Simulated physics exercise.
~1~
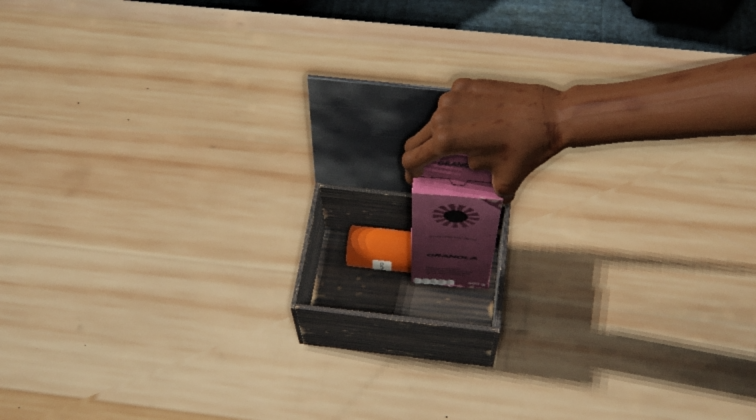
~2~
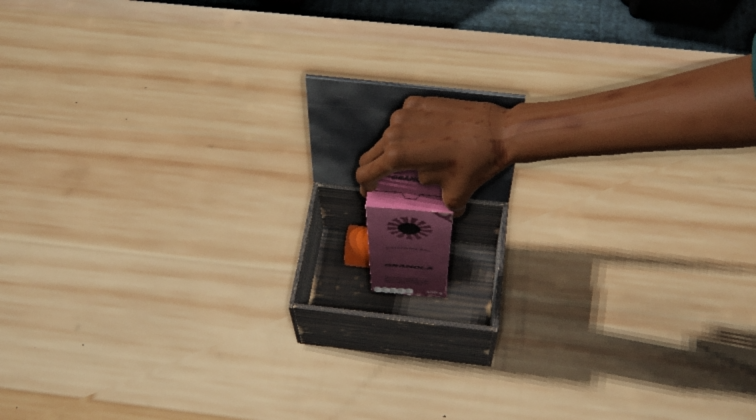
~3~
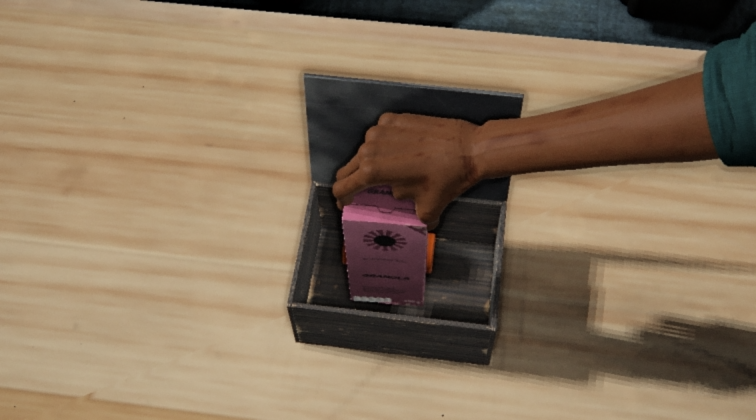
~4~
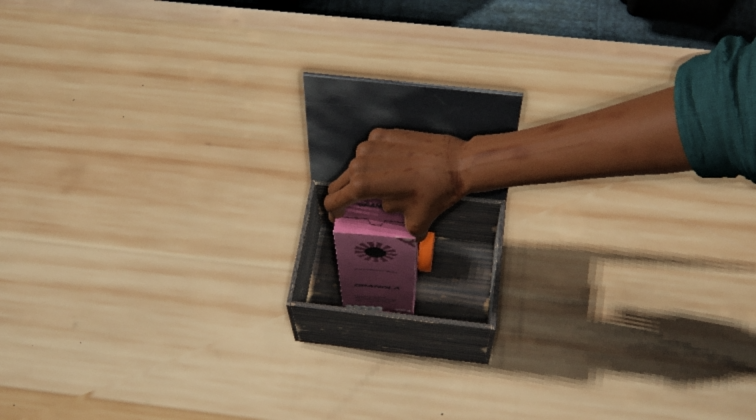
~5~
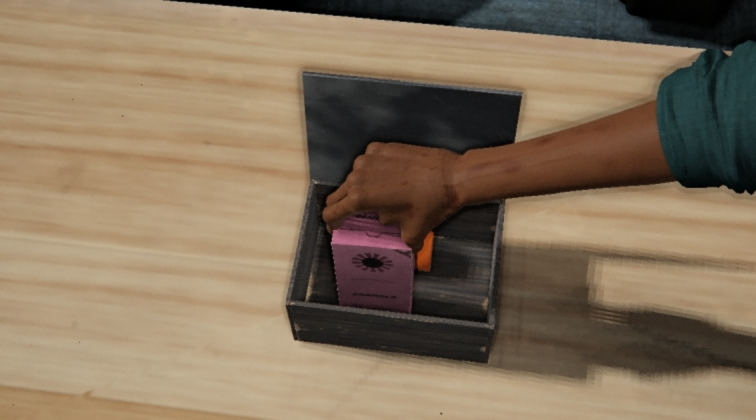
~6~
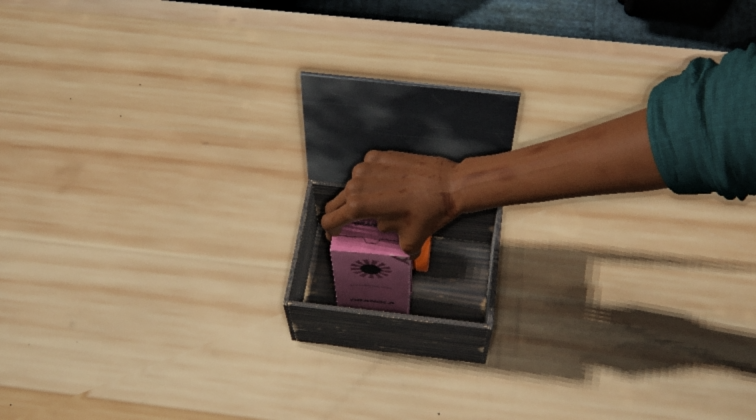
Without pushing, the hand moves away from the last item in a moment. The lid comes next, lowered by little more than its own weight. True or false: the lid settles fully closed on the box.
False.
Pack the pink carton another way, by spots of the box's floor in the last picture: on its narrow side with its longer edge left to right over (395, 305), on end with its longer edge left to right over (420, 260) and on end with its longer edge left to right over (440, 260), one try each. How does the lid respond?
Try 1: Lid shut; try 2: Lid not shut; try 3: Lid not shut.
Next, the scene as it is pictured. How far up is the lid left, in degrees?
I'd say roughly 45 degrees above the rim.
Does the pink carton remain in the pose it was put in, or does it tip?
It stays as it was set.
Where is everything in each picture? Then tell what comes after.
Coming down; pink carton (455, 224); orange shaker (393, 250), in the first picture.
Coming down; pink carton (411, 235), in the second picture.
Coming down; pink carton (388, 246), in the third picture.
Coming down; pink carton (379, 257), in the fourth picture.
Coming down; pink carton (376, 267), in the fifth picture.
Put in, still held; pink carton (374, 273), in the sixth picture.
Then, 1.30 s on from there, lid 82° above the rim.
Then, 1.60 s on from there, lid 56° above the rim.
In the end, lid 47° above the rim; both unmoved. At the end, from the last picture's camera, pink carton near (374, 273).
